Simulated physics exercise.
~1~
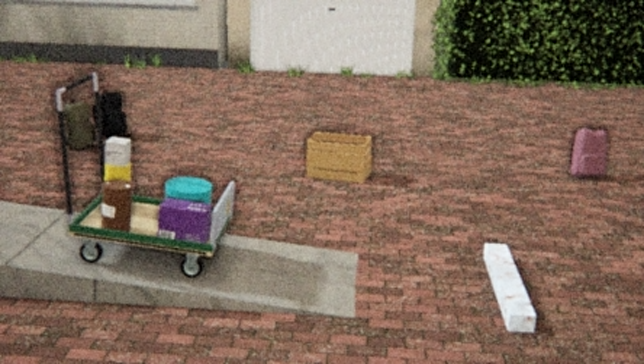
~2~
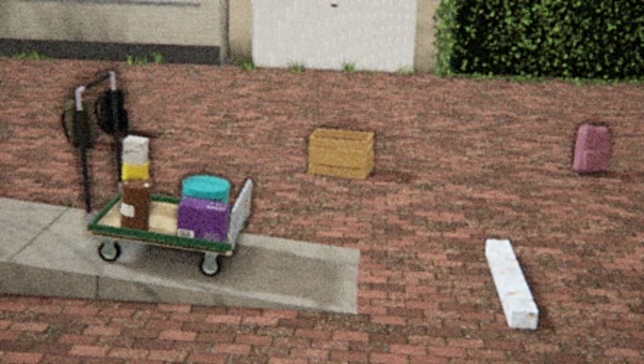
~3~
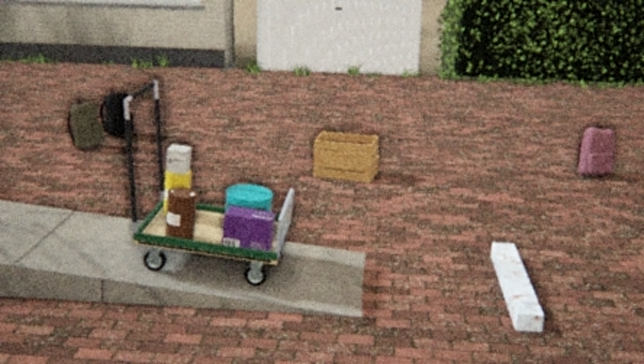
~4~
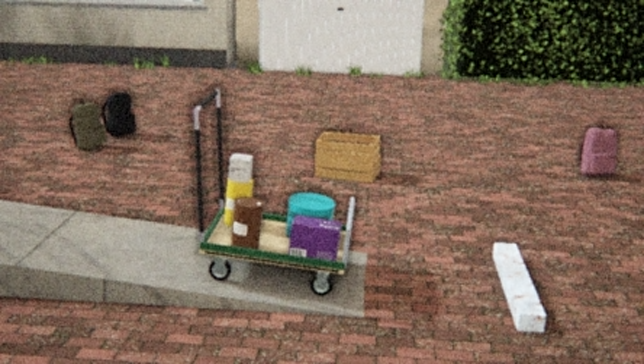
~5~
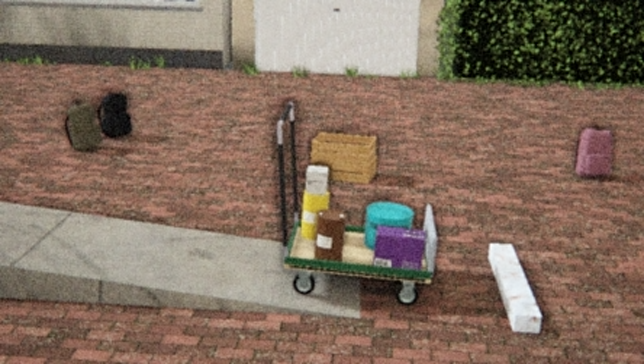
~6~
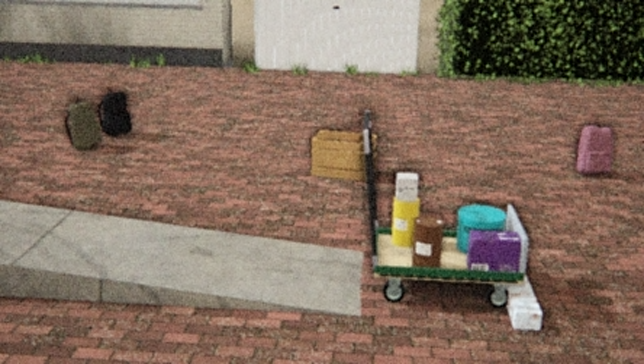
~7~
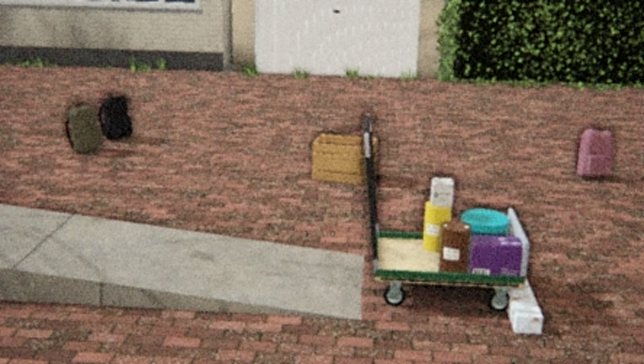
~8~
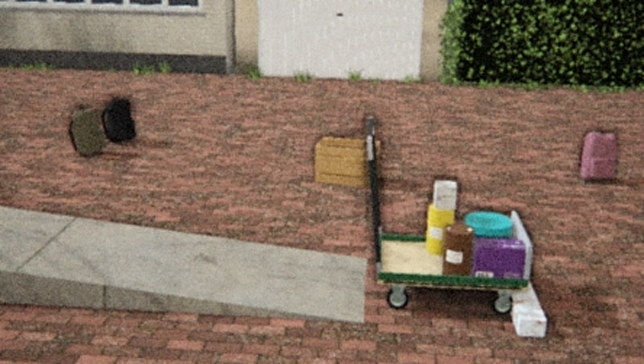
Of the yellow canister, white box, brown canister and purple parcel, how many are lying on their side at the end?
None of them are lying on their side; all four still stand upright on the trolley.
